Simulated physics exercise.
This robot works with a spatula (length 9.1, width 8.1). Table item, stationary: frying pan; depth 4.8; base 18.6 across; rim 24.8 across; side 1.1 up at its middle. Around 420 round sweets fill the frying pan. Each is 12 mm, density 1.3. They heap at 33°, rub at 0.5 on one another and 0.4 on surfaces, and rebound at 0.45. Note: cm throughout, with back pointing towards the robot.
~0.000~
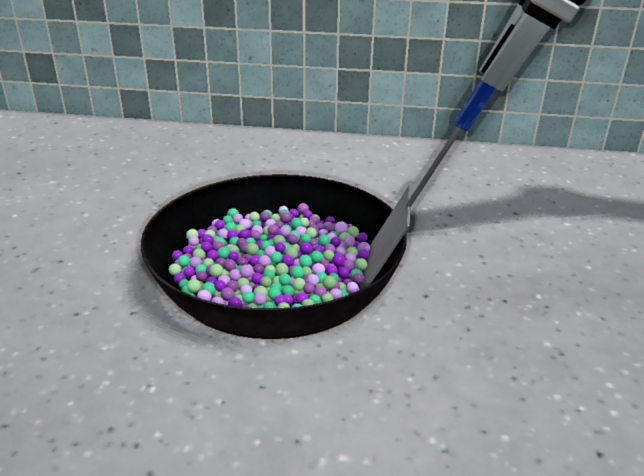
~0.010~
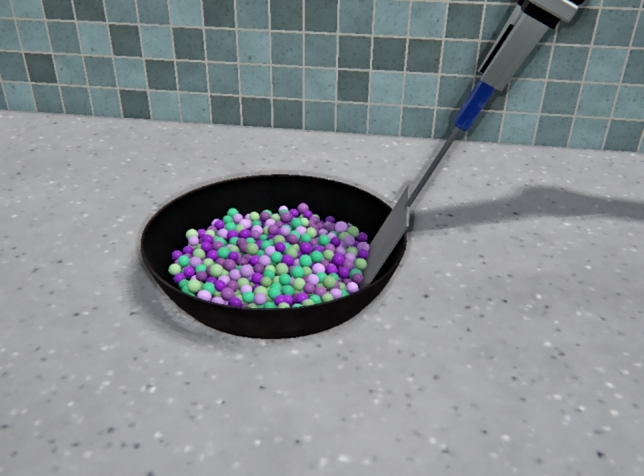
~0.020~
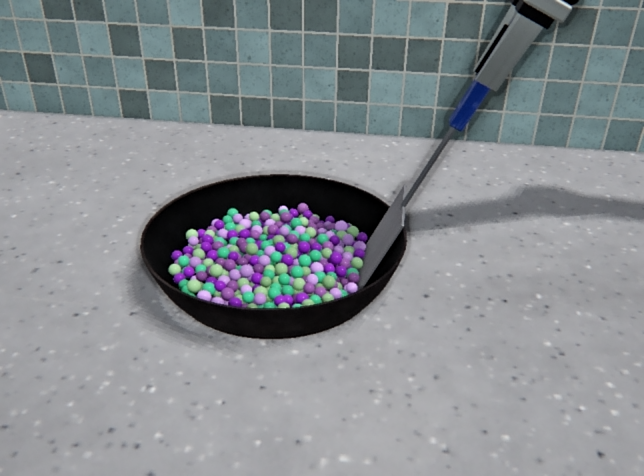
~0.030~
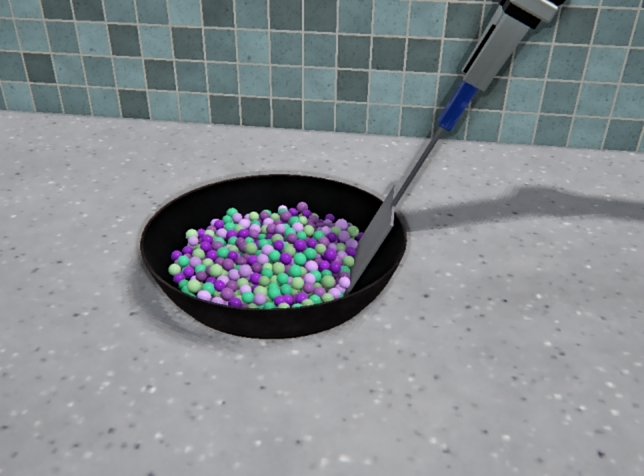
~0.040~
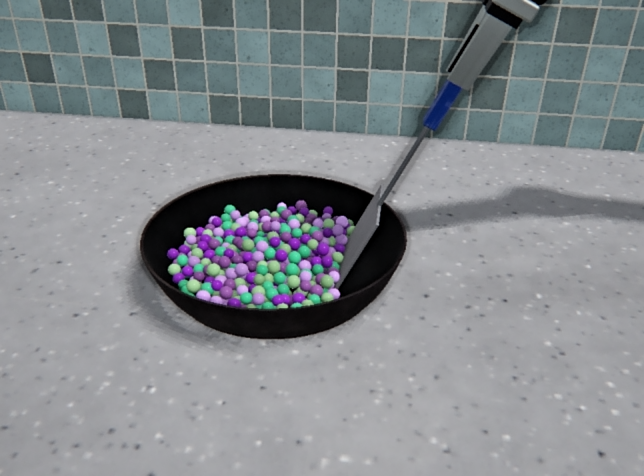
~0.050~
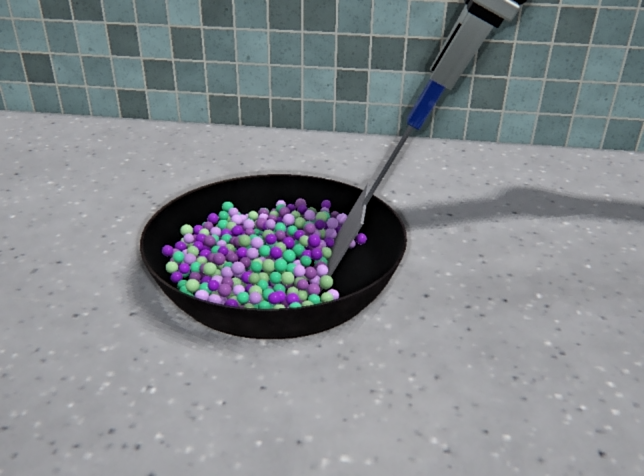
Spatula held by a robot pushing slowly leftward through small purple, green and pink balls heaped in a black frying pan.
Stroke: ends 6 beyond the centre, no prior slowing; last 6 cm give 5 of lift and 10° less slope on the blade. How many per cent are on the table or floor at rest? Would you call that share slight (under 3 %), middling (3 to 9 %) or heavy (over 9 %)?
It is heavy.
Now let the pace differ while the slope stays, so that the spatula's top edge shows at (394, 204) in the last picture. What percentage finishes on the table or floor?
Roughly 0 per cent.
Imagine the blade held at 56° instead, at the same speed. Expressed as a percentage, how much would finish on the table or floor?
Some 15 in a hundred.
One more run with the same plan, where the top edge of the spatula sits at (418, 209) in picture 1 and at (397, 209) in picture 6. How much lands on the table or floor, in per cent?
I'd put it at roughly 5 per cent.
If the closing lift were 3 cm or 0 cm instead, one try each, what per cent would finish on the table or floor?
You'd get some 15 per cent with the first setting and some 10 per cent with the second.
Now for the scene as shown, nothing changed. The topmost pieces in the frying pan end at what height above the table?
It reaches roughly 5.5 cm.
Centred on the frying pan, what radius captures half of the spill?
The answer is around 60 cm.
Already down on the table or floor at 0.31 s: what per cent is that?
I'd say close to 10 in a hundred.
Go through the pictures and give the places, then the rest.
In the first picture, spatula top edge at (410, 204), sloping 65°; upper third of the load around (285, 251), from x 175 to 365, top at y 210; 424 in the frying pan.
In the second picture, spatula top edge at (409, 204), sloping 65°; upper third of the load around (285, 250), from x 175 to 365, top at y 210.
In the third picture, spatula top edge at (404, 204), sloping 65°; upper third of the load around (285, 249), from x 175 to 360, top at y 210.
In the fourth picture, spatula top edge at (394, 204), sloping 65°; upper third of the load around (289, 249), from x 175 to 360, top at y 210.
In the fifth picture, spatula top edge at (380, 203), sloping 65°; upper third of the load around (286, 247), from x 175 to 360, top at y 205.
In the sixth picture, spatula top edge at (366, 202), sloping 65°; upper third of the load around (282, 243), from x 170 to 360, top at y 205; 424 in the frying pan.
After 0.07 s, sloping 65°, highest piece 7 above the table; 424 in the frying pan.
After 0.10 s, sloping 62°, highest piece 8 above the table; 424 in the frying pan.
After 0.31 s, sloping 55°, highest piece 9 above the table; 367 in the frying pan, 48 on the table or floor, 9 on the blade or in flight.
After 1.36 s, sloping 55°, highest piece 5 above the table; 367 in the frying pan, 57 on the table or floor.
At rest, 367 in the frying pan, 57 on the table or floor. That is 13 % on the table or floor.
